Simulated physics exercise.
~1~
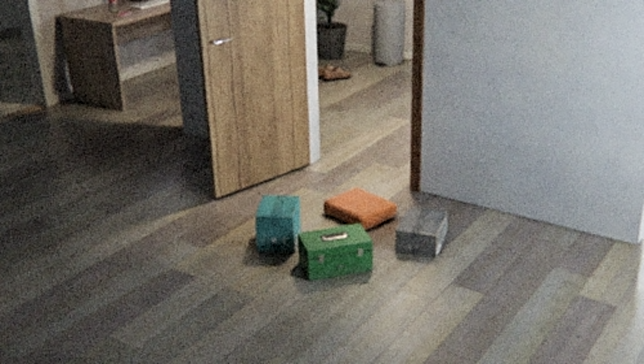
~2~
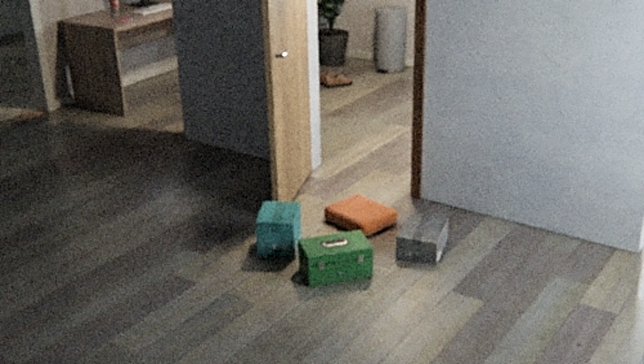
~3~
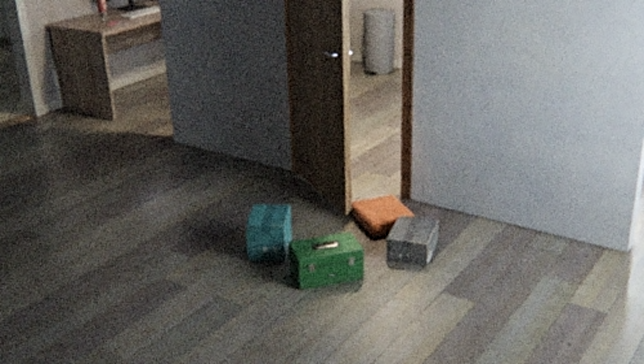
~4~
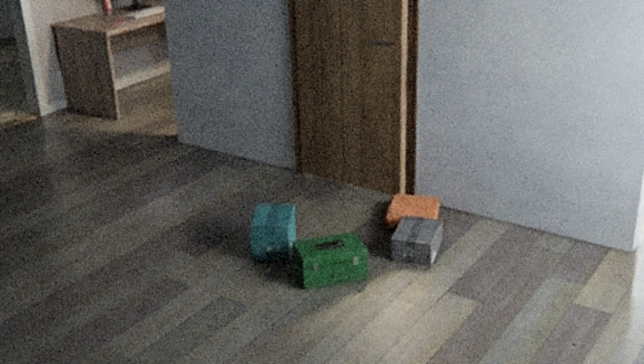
In a dim room with a wood-plank floor, a wooden door stands open behind a green toolbox, turquoise and grey boxes and an orange cushion. The door swings towards its frame as the cushion shifts right, ending shut with the cushion behind the grey box.
